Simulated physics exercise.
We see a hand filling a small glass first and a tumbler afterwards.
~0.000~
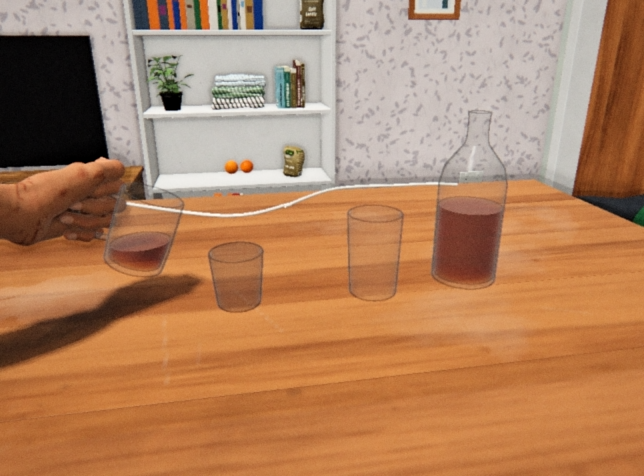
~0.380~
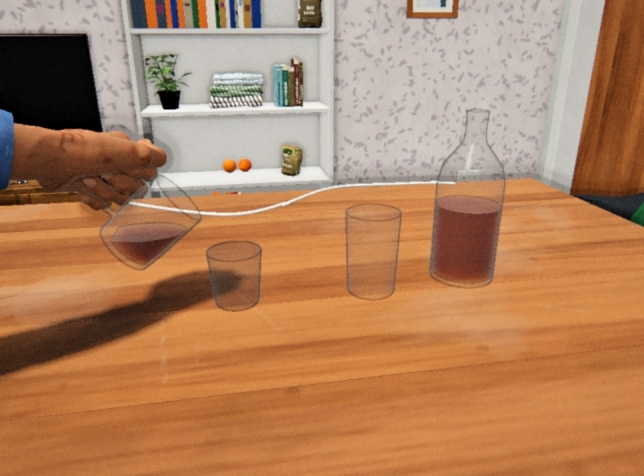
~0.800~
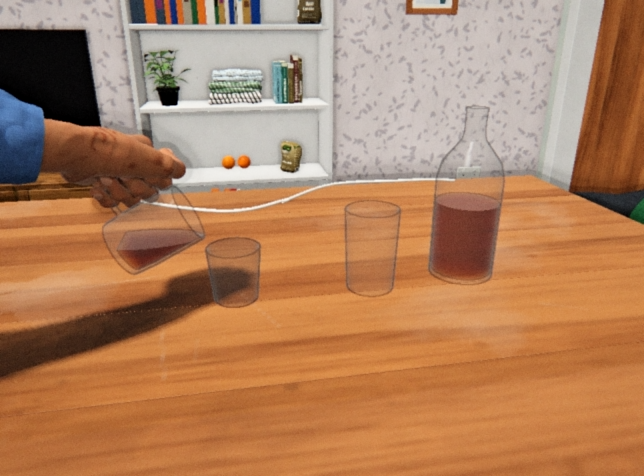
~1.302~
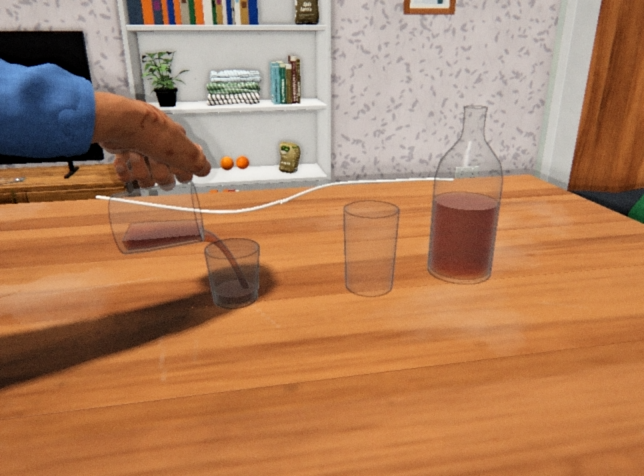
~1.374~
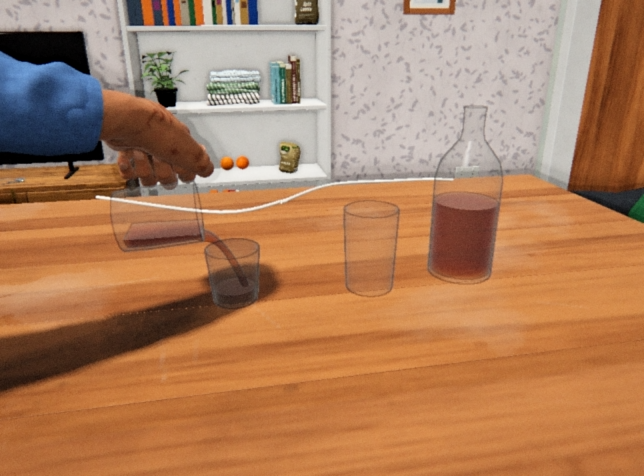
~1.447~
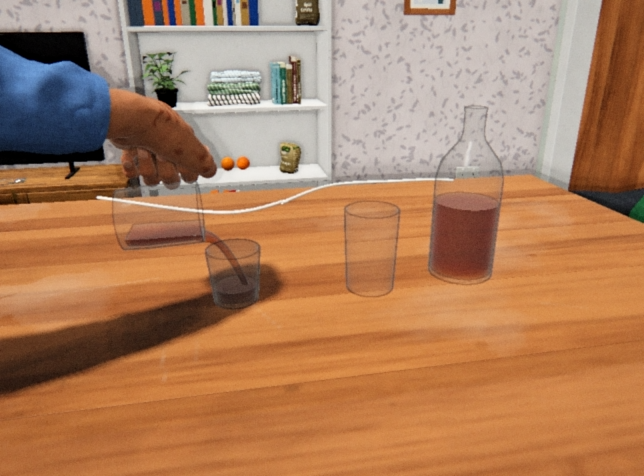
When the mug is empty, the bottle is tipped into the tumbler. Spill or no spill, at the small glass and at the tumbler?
The small glass holds everything and the tumbler spills over the rim.
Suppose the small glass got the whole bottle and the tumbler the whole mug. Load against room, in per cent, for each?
About 340 and 20 per cent.
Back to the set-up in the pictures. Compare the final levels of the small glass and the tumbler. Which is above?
The one on the right.
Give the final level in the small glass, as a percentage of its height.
Close to 50 %.
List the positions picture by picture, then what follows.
In the first picture, the mug is on its way; mug (144, 227) tipped 20° with all of its load; bottle (471, 196) about half full; small glass (238, 275) empty; tumbler (374, 250) empty.
In the second picture, the tea nears the lip; mug (154, 222) tipped 50° with all of its load; small glass (236, 273) empty.
In the third picture, the tea nears the lip; mug (158, 230) tipped 65° with all of its load; small glass (235, 270) empty.
In the fourth picture, pouring; mug (162, 217) tipped 85° with about three quarters of its load; small glass nearly empty, surface at (235, 289).
In the fifth picture, pouring; mug (163, 216) tipped 85° with about two thirds of its load; tumbler (371, 246) empty.
In the sixth picture, pouring; mug (164, 216) tipped 85° with about two thirds of its load; bottle about half full, surface at (467, 201); small glass about a quarter full, surface at (236, 285); tumbler (371, 246) empty.
After 1.8 s, the small glass is about half full.
After 12.7 s, the small glass is about half full; the tumbler is full to the brim and overflowed.
